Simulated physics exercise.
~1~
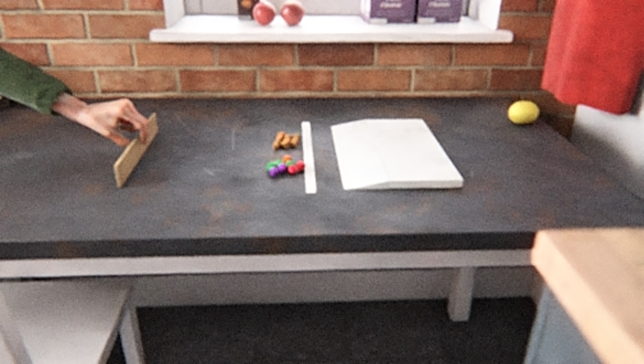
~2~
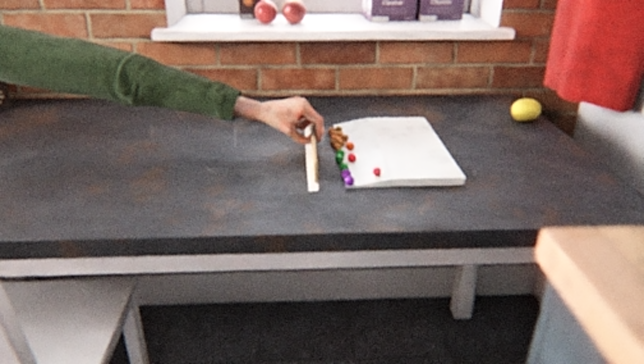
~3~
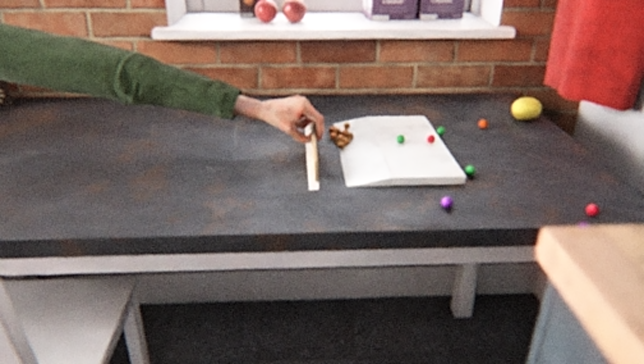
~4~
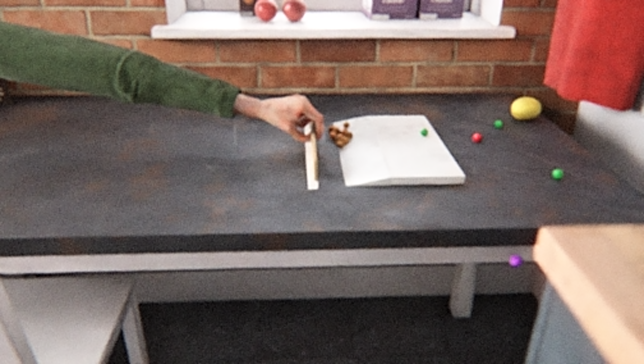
A hand in a green sleeve holds an upright piece of card at the left of a dark table, seen from the front and slightly above, against a brick wall. Near the middle lie brown pieces and small colourful balls, beside a strip of white tape and a low white ramp, with a yellow lemon at the far right. The hand sweeps the card rightward, pushing both groups to the ramp, and stops at the tape. The balls roll on over the ramp and scatter rightward, a purple one dropping off the front edge. The brown pieces stay clustered at the ramp's left edge.
